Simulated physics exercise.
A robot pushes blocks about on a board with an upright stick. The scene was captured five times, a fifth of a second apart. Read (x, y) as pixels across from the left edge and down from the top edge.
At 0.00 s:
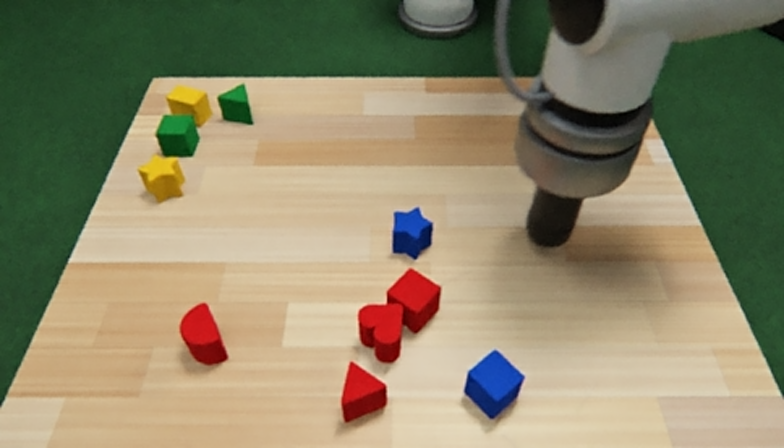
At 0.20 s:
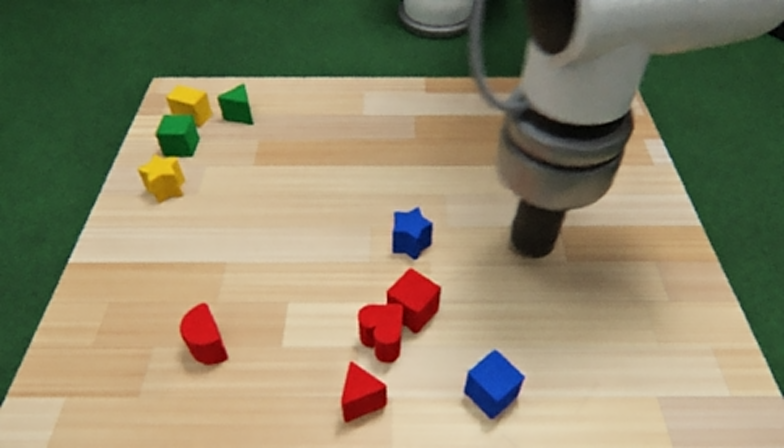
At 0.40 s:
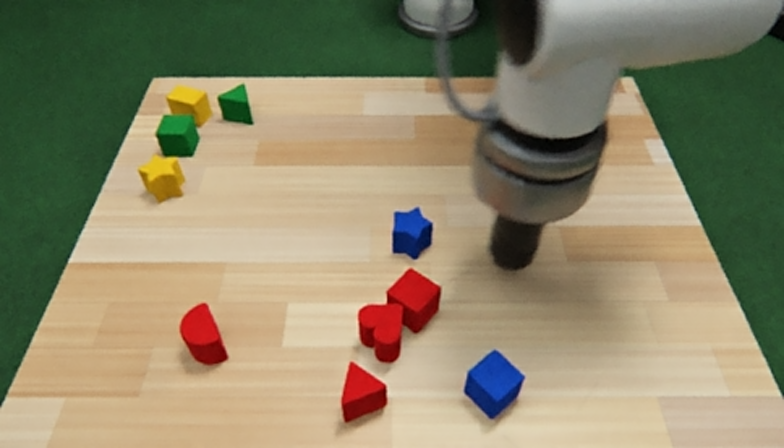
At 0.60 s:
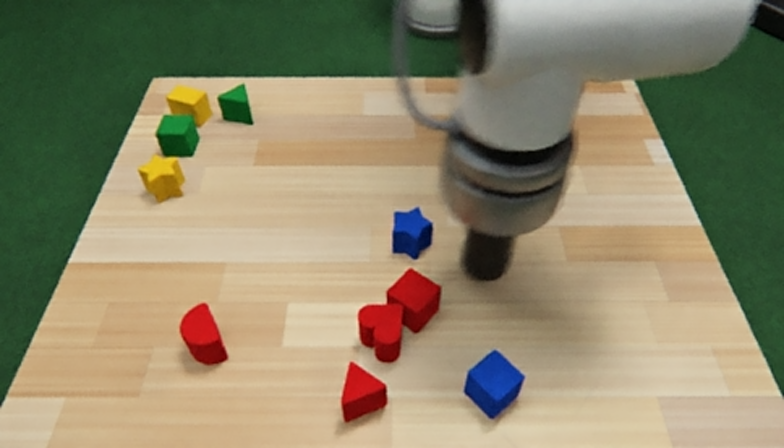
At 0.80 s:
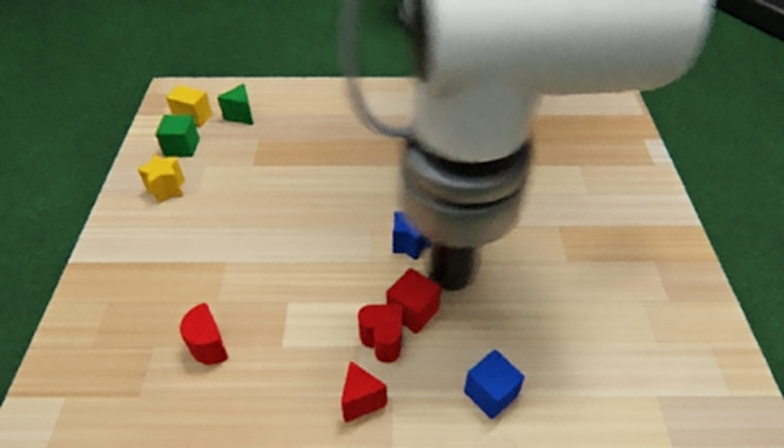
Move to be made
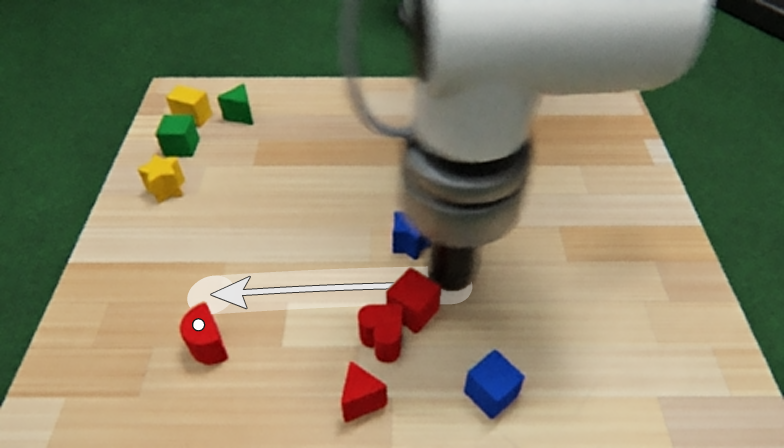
In the video, a robot arm with a dark upright stick moves left and slightly toward the viewer over a wooden board, nearing a red cube and partly covering a blue star, while the colored blocks stay still.
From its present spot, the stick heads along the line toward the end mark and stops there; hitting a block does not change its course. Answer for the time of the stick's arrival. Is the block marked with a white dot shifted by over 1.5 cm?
My answer is no.
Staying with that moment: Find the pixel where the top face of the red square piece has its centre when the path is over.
Close to (388, 302).
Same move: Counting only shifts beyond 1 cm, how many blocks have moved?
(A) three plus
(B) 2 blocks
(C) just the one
Choice B: 2 blocks.
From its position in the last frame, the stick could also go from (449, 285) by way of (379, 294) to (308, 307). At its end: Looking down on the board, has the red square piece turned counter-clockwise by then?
I expect so.
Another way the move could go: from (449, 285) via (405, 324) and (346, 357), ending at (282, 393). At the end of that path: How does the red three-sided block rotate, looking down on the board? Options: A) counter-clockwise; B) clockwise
The correct letter is A.
Drawn move, in a line from (449, 285) to (211, 295); the dot is on the red half-round block.
On the path given first. One third of the way, stick at (368, 275); red heart at (372, 337); red square piece at (387, 302), turned 40° anticlockwise.
Two thirds of the way, stick at (288, 278); red heart at (372, 337); red square piece at (388, 302), turned 40° anticlockwise.
At the end, stick at (206, 283); red half-round block still; red heart at (372, 337); red square piece at (388, 302), turned 40° anticlockwise.
